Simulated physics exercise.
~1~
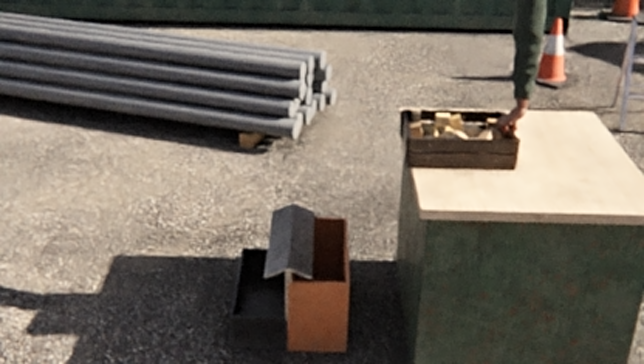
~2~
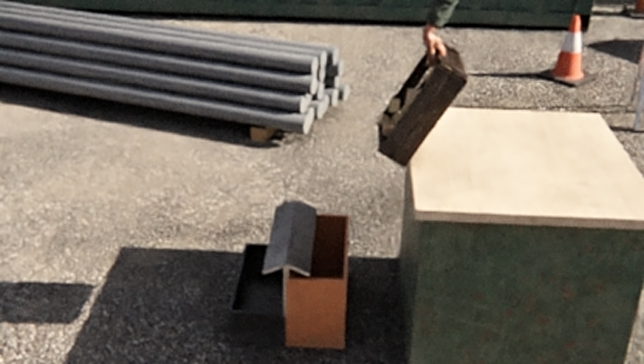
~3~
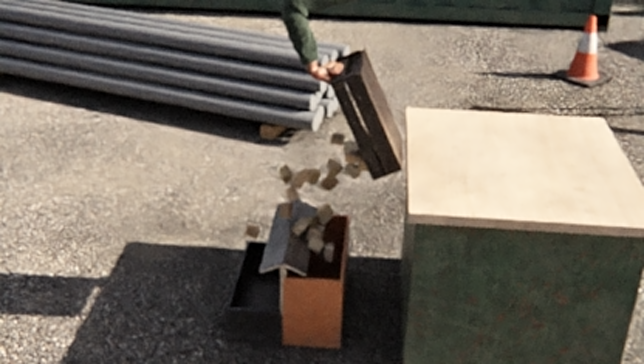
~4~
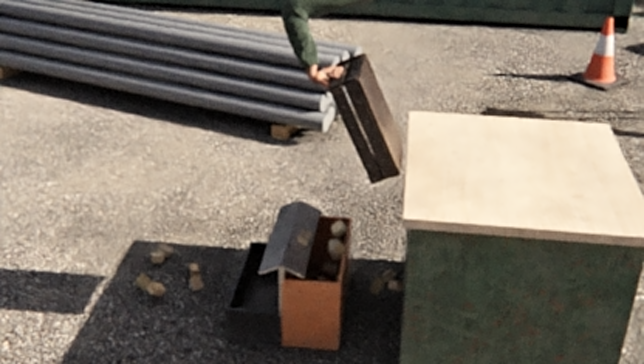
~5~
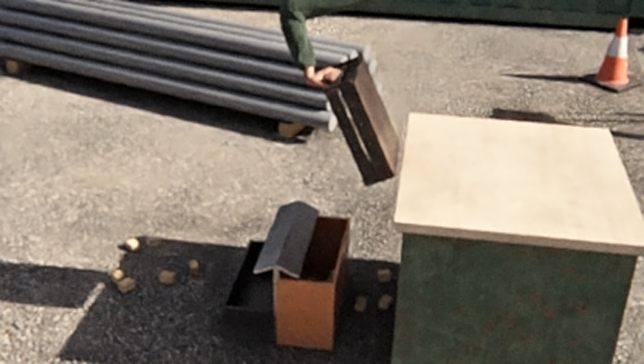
A hand lifted a wooden crate off a bench and tipped it steeply, pouring small wooden blocks over a ridged orange bin and black tub; some landed in the orange bin, while others scattered on the ground on both sides.
